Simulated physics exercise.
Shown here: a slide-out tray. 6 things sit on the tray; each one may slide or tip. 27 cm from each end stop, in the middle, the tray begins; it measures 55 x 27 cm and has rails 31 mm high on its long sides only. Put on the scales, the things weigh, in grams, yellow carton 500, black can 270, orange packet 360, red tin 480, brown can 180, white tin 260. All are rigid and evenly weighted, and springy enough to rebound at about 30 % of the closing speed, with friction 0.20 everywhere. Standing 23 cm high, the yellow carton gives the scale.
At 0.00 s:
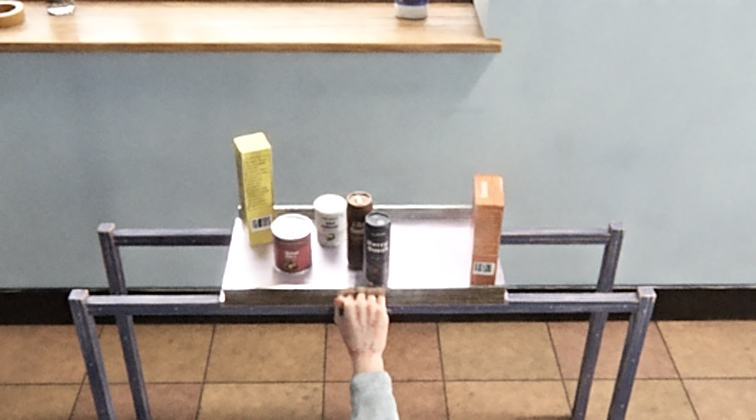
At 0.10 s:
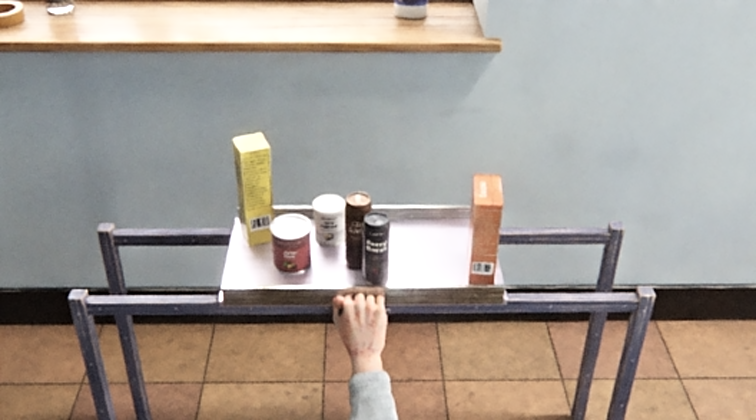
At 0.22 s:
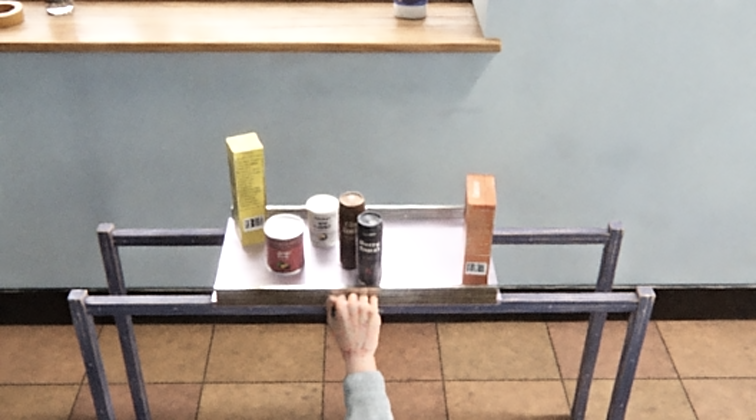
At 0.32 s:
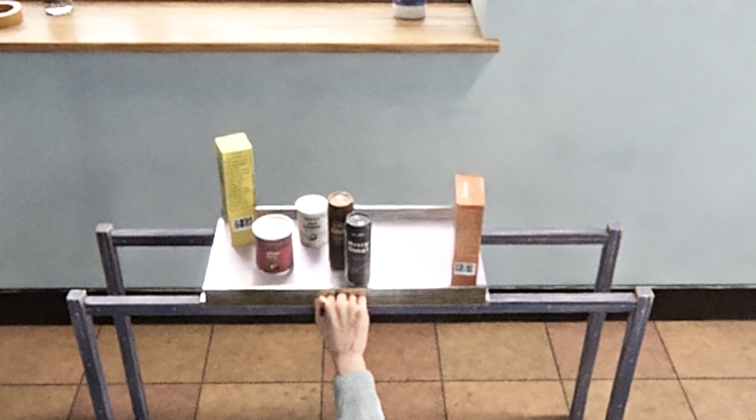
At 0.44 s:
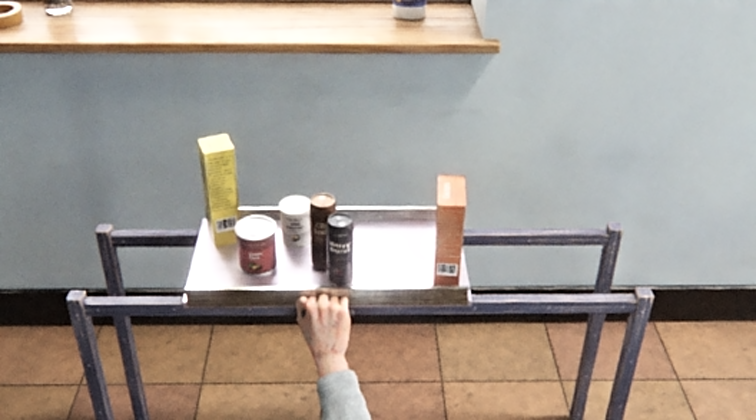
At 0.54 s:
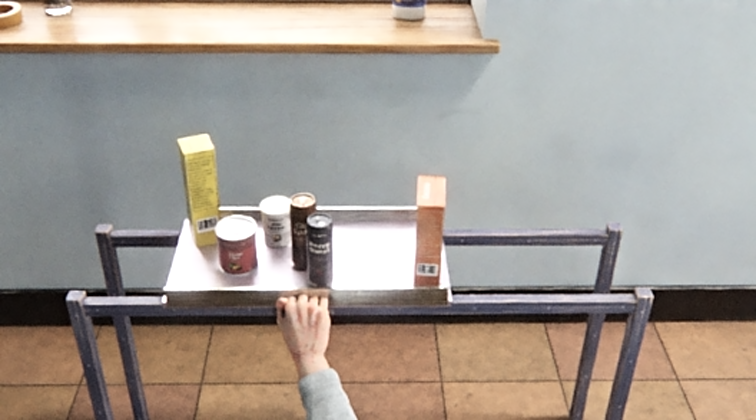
A metal tray holding a yellow carton, an orange packet, a red tin, a white tin, a brown can and a black can rests still at first, then slides left along its rails as a hand grips its front edge.
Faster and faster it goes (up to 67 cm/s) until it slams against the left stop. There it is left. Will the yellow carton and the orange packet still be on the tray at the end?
My prediction: The yellow carton is absent from the tray; the orange packet is still present on the tray.
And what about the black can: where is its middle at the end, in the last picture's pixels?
Its middle settles close to pixel (183, 253).
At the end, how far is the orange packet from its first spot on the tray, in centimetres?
About 11 cm.
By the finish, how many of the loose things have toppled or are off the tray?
Total: 1.
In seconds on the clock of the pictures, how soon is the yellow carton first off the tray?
It happens at about 1.0 s.
Around 0.94 s, tray has slid 27 cm left; yellow carton shifted 6 cm near (95, 192); orange packet shifted 6 cm near (318, 232); brown can shifted 6 cm.
Around 1.04 s, tray has slid 27 cm left; yellow carton now off the tray; orange packet shifted 9 cm near (301, 232); black can shifted 9 cm.
Around 1.44 s, tray has slid 27 cm left; orange packet shifted 11 cm near (293, 232); red tin shifted 11 cm; white tin shifted 11 cm.
Finally (1.6 s), off the tray, yellow carton; not toppled but over 5 cm from the start, black can, orange packet, red tin, brown can and white tin. In the last view, orange packet near (293, 232).
